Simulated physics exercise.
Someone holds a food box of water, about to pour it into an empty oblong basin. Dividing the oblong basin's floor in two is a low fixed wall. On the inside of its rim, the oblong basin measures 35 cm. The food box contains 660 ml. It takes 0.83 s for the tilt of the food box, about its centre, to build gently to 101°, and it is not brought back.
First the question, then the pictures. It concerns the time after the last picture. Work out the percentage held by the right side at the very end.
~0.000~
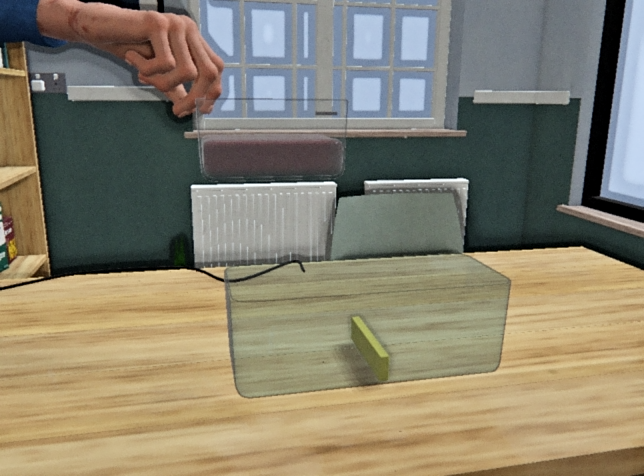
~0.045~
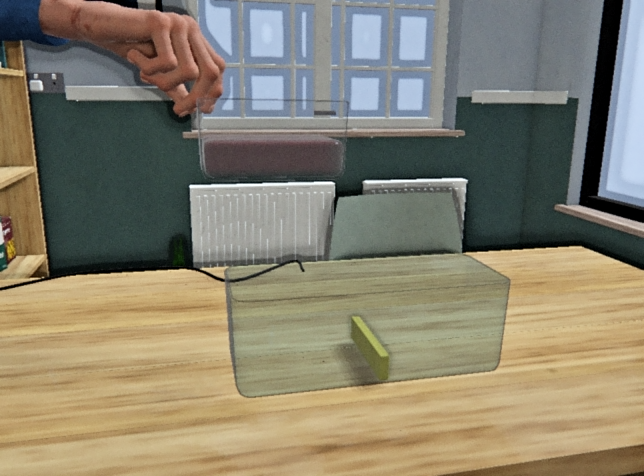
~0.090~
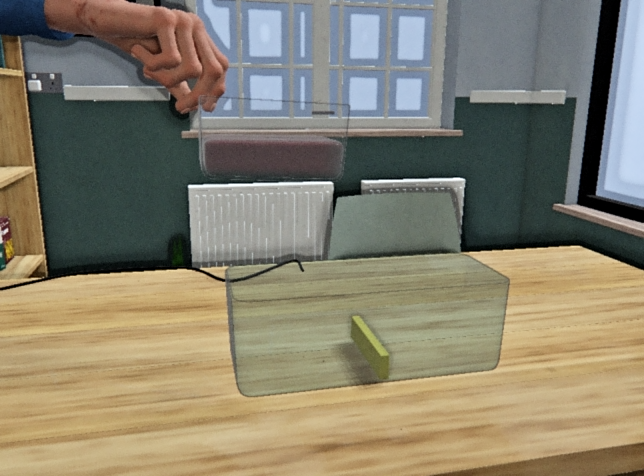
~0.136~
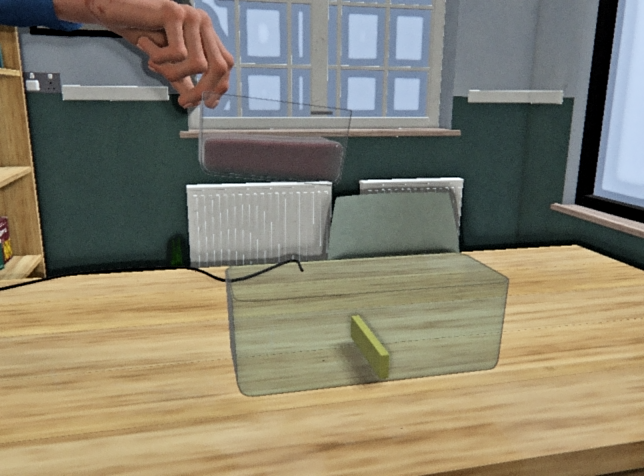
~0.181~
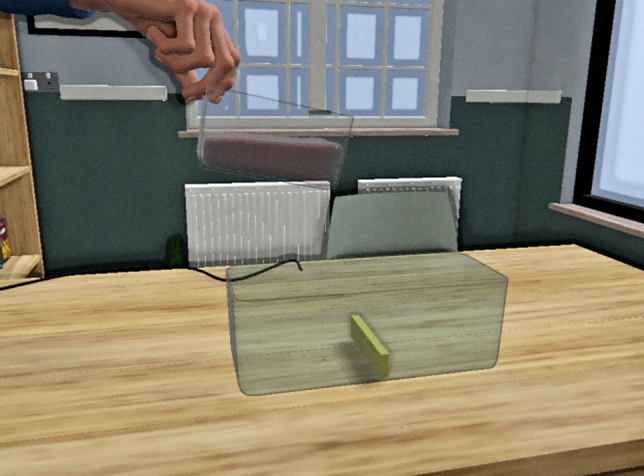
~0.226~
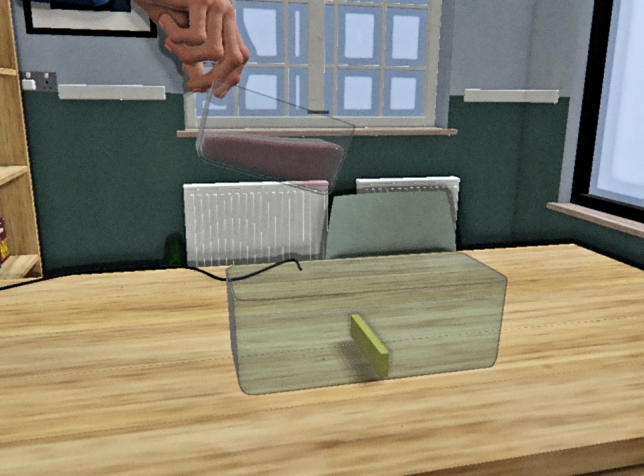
I would put it at 50 per cent.
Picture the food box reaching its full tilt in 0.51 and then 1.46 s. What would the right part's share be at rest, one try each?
Near 40 in a hundred on the first go and near 55 in a hundred on the second.
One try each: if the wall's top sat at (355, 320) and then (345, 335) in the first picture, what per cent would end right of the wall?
One try each: Around 60 percent and then around 75 percent.
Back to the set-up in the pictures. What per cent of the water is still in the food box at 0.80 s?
Around 18 percent of it.
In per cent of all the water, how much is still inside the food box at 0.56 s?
54 %.
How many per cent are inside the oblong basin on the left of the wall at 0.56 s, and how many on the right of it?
Left: Around 2. Right: Around 1.
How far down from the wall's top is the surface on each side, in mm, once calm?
Left about 20 mm, right about 18 mm.
Then, 0.56 s in, the tilt is 76° and 54 per cent is still to pour, 2 is left of the wall and 1 right of it.
Then, 0.80 s in, the tilt is 101° and 18 per cent is still to pour, 21 is left of the wall and 50 right of it.
Then, 1.05 s in, the tilt is 101° and 2 per cent is still to pour, 43 is left of the wall and 49 right of it.
Then, 1.33 s in, the tilt is 101° and 0 per cent is still to pour, 49 is left of the wall and 49 right of it.
Finally, 49 per cent lies left of the wall, 50 right of it and 2 outside.
